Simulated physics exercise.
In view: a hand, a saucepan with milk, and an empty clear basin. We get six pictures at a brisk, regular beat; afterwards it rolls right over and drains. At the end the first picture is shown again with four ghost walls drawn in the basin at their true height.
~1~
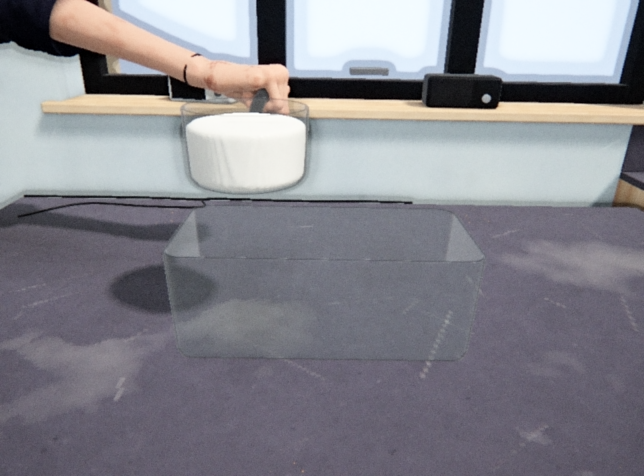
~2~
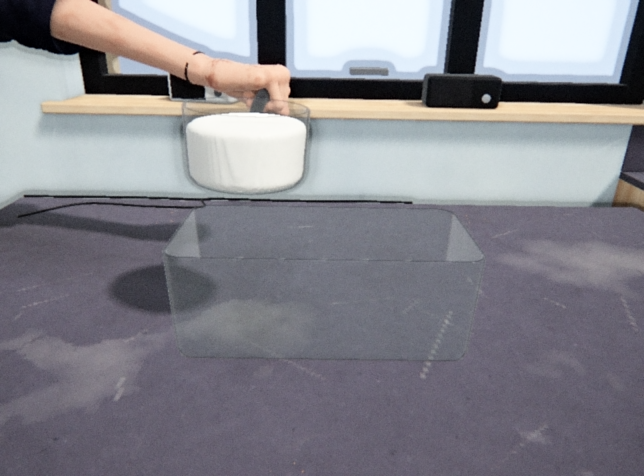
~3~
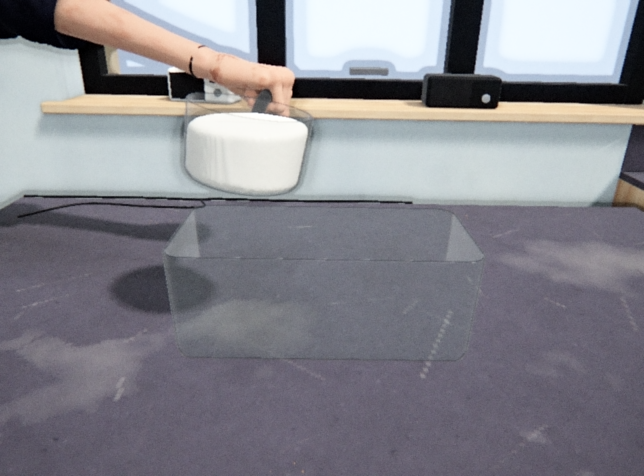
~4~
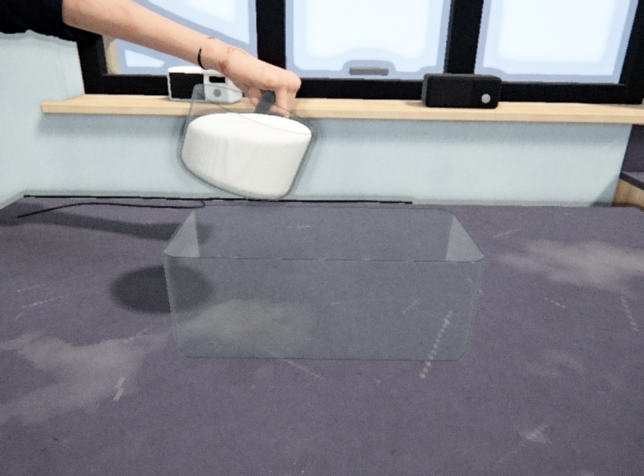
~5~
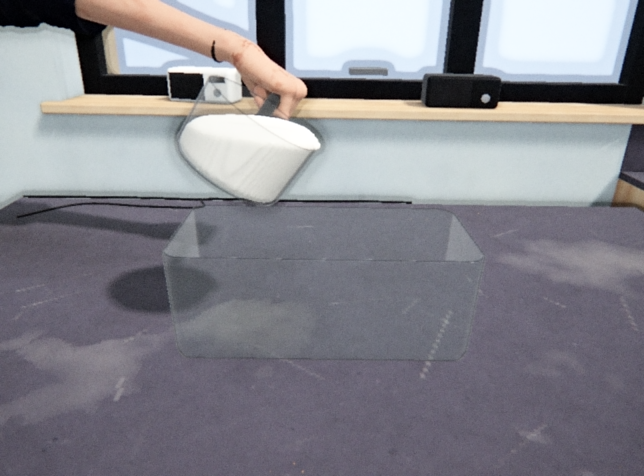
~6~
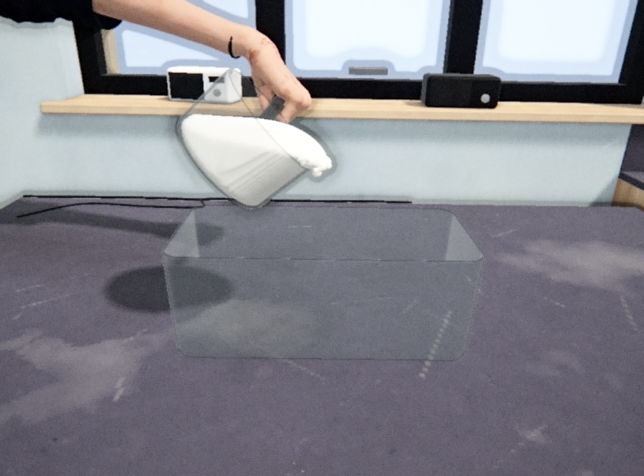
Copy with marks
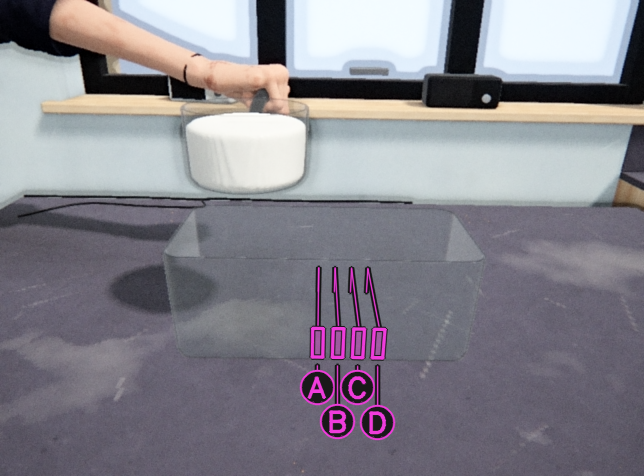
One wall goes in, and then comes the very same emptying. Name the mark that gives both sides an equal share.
B works best here.
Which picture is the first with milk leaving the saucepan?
In picture 5.
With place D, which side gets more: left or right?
More ends on the left.
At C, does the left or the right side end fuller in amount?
The left side.
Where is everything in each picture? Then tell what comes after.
Upright, lip at (306, 106); basin from (179, 351) to (466, 355); nothing has left yet, in the first picture.
Tipped about 2°, lip at (307, 109); nothing has left yet, in the second picture.
Tipped about 9°, lip at (310, 117); nothing has left yet, in the third picture.
Tipped about 20°, lip at (314, 130); nothing has left yet, in the fourth picture.
Tipped about 34°, lip at (315, 146); milk is over the lip, down to (315, 146), in the fifth picture.
Tipped about 49°, lip at (311, 164); milk is over the lip, down to (318, 173), in the sixth picture.
On the marked copy, A at (317, 365); B at (337, 365); C at (357, 365); D at (377, 366).
With A, about 21 % ends left of the wall and 79 % right of it.
With B, about 48 % ends left of the wall and 50 % right of it.
With C, about 69 % ends left of the wall and 29 % right of it.
With D, about 84 % ends left of the wall and 13 % right of it; 4 % is lost outside.
